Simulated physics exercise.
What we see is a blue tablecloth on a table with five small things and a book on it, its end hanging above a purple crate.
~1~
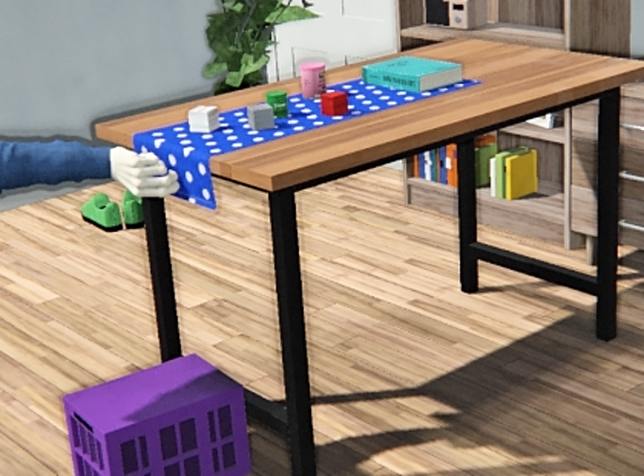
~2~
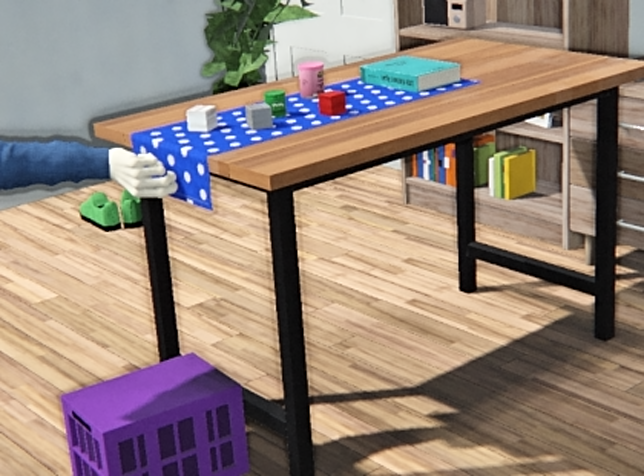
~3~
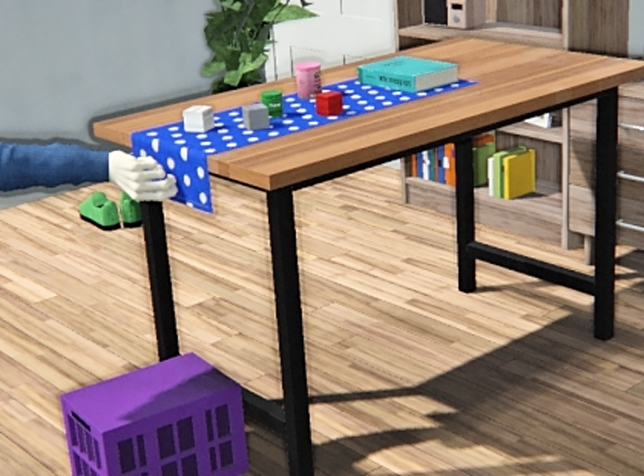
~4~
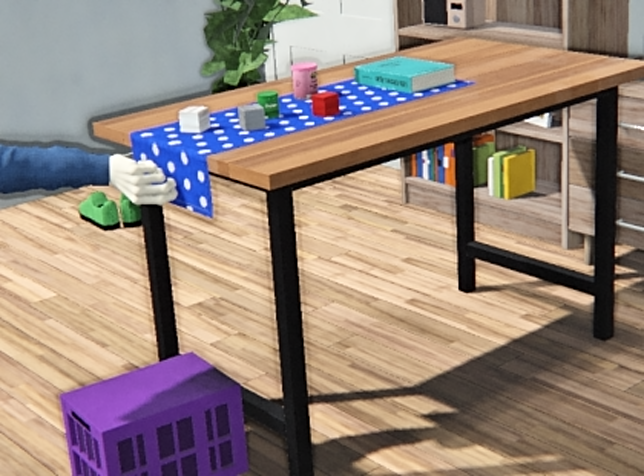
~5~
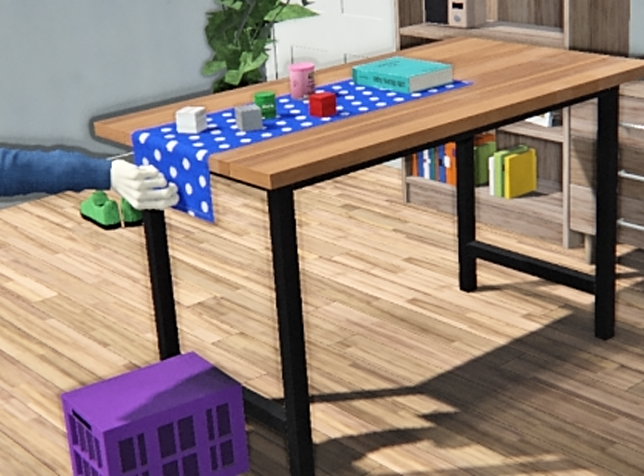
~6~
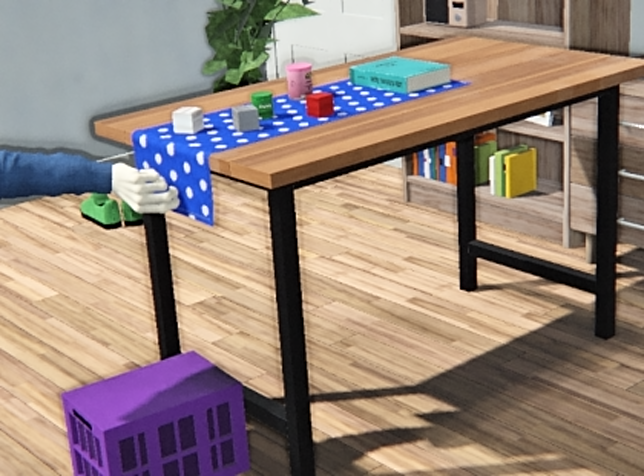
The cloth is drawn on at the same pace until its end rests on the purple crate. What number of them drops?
The count of fallen things is four.
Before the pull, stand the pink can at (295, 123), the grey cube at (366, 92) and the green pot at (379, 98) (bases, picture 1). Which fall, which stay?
The pink can comes down; the grey cube keeps its place on top; the green pot remains up.
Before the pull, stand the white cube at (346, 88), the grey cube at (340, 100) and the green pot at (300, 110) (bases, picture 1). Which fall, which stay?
The white cube holds on; the grey cube keeps its place on top; the green pot drops off.
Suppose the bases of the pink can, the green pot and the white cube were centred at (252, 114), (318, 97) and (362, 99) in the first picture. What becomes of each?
The pink can goes over, the green pot holds on, the white cube remains up.
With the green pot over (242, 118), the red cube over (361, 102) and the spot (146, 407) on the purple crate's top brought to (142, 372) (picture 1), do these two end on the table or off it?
The green pot tumbles off; the red cube remains up.
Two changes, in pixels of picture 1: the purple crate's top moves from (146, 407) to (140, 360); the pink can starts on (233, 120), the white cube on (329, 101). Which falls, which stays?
The pink can drops off; the white cube remains up.
Soon after, hem near (182, 301); white cube and grey cube gone.
Then, hem on the crate; white cube, grey cube, green pot and red cube gone.
At rest, hem on the crate; white cube, grey cube, green pot and red cube gone. It carries off four.
